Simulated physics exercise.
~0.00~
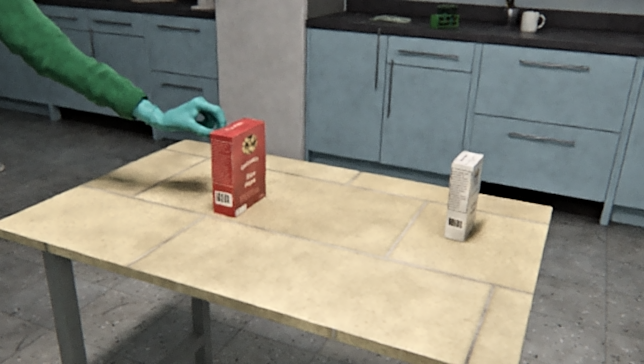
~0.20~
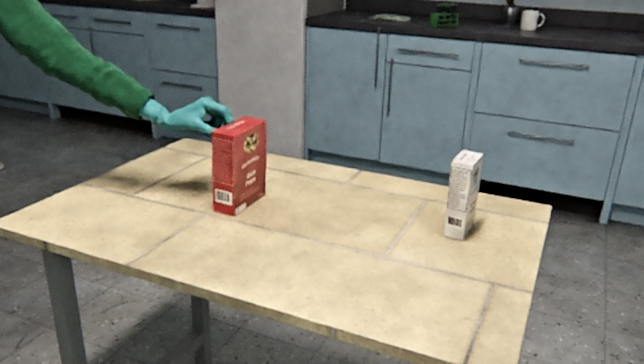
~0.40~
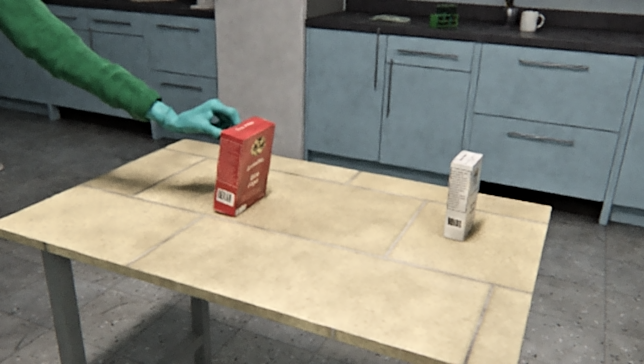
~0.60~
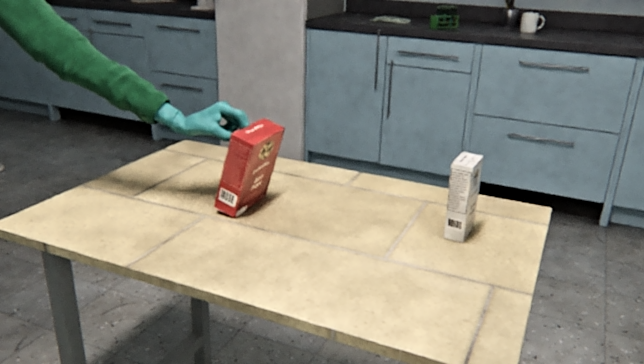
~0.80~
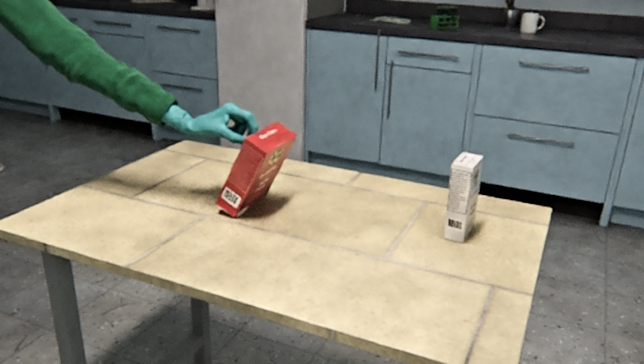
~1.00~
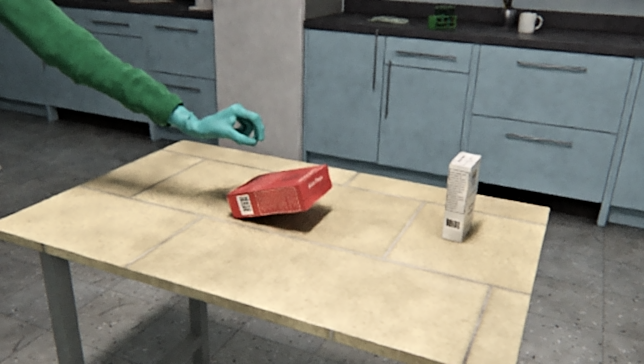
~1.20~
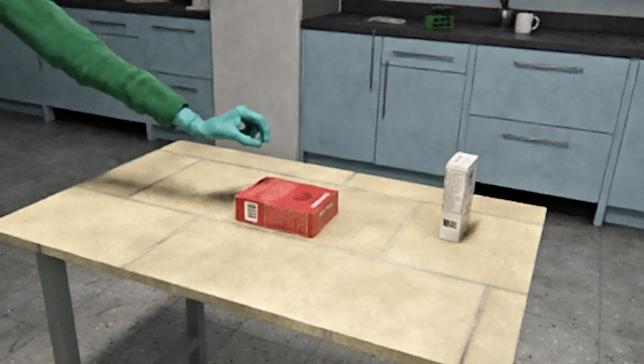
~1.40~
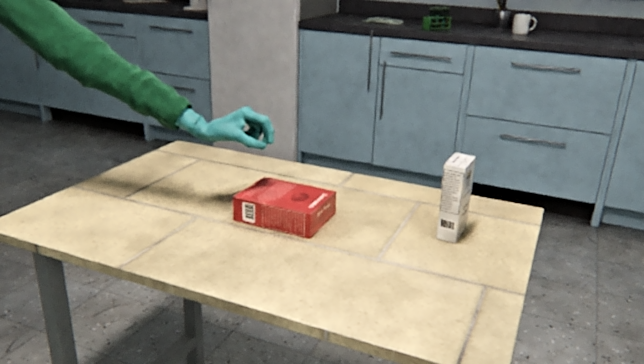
In a grey-floored kitchen with blue-grey cabinets, a slightly swaying camera looks down at a pale, tile-patterned table. A red packet stands left of centre, and a smaller white packet stands to the right, while an arm in a green sleeve and teal glove reaches in from the left. The gloved hand pushes the upper part of the red packet, which leans to the right. It tilts further until it tips away from the fingers and drops onto its side. The red packet ends lying still on the table, the hand hovering behind it and the white packet still upright.
